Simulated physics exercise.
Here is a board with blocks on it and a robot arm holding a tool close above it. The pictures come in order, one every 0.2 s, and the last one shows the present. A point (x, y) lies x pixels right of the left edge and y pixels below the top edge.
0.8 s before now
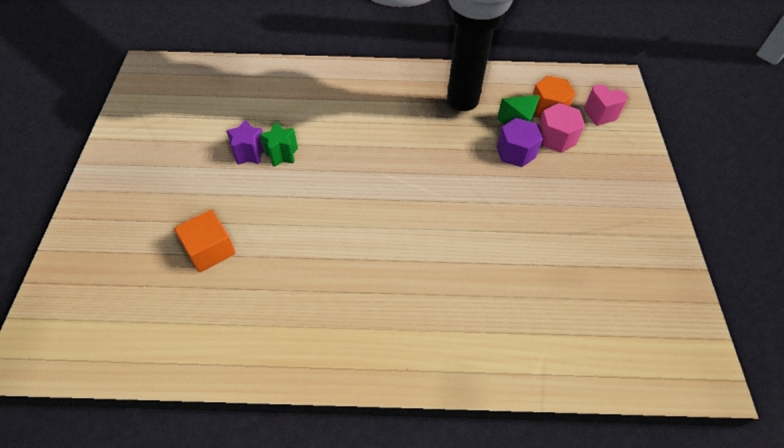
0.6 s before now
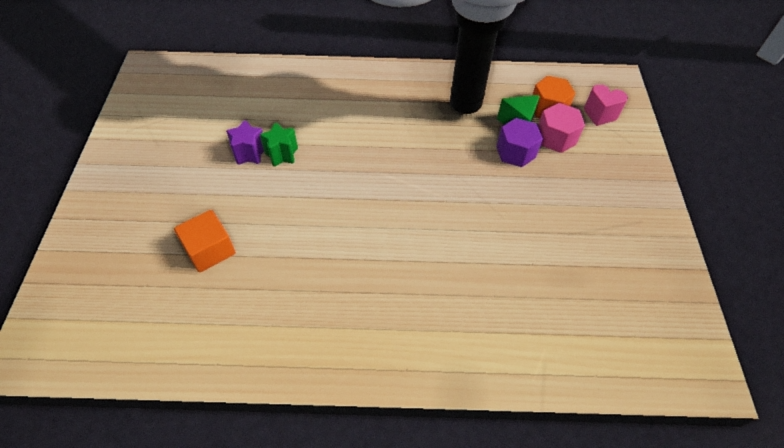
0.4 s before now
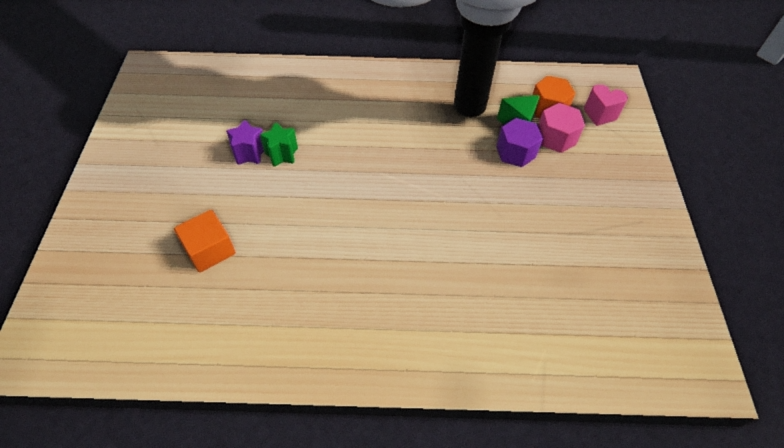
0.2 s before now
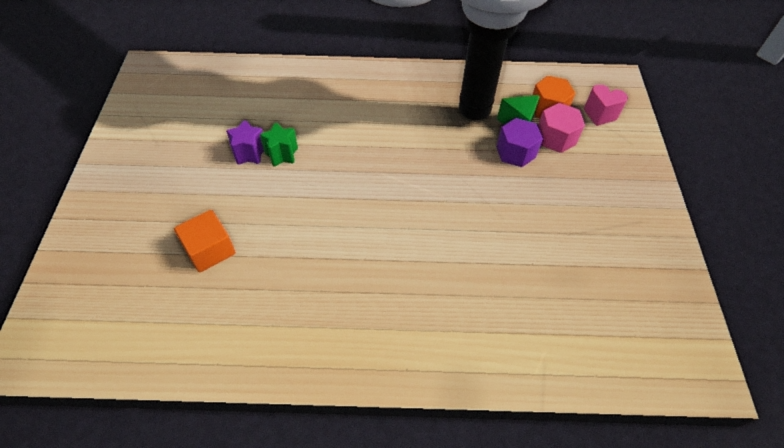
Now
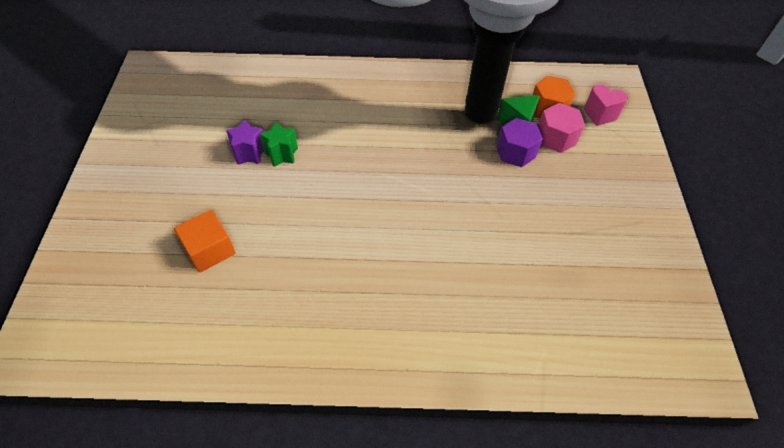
On a wooden board, a black tool moves slightly right and down beside still, colourful blocks.
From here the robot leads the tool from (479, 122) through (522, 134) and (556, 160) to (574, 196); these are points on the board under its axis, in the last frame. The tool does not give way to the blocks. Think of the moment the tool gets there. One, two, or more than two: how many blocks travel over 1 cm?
3 or more.
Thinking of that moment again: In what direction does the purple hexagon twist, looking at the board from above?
The block turns clockwise.
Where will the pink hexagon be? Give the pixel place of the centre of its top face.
It will likely be found at (596, 129).
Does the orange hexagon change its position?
Yes - that is the case.
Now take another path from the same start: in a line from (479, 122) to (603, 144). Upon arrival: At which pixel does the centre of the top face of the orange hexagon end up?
At (573, 84).
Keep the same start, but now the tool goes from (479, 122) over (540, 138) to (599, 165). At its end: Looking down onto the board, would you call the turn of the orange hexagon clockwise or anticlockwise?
The turn is anti-clockwise.
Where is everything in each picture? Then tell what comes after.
The first picture shows lower end of the tool (463, 101), tops of blocks, purple hexagon (522, 132), green triangular piece (523, 104), orange hexagon (556, 88), pink hexagon (564, 117).
The second picture shows tool (466, 103), blocks as before.
The third picture shows tool (470, 106), blocks as before.
The fourth picture shows tool (475, 109), blocks as before.
The fifth picture shows tool (481, 113), purple hexagon (522, 132), green triangular piece (523, 104), orange hexagon (556, 88), pink hexagon (564, 117).
What follows on the original path. One third of the way, tool (526, 125); purple hexagon (532, 141), turned 45° clockwise; green triangular piece (553, 104), turned 25° clockwise; orange hexagon (569, 86), turned 55° anticlockwise; pink hexagon (578, 123).
Two thirds of the way, tool (560, 151); purple hexagon (537, 157), turned 90° clockwise; green triangular piece (564, 107); orange hexagon (571, 85), turned 65° anticlockwise; pink hexagon (596, 129).
At the end, tool (578, 188); purple hexagon (536, 161), turned 105° clockwise; green triangular piece (564, 107); orange hexagon (571, 85), turned 65° anticlockwise; pink hexagon (596, 129).
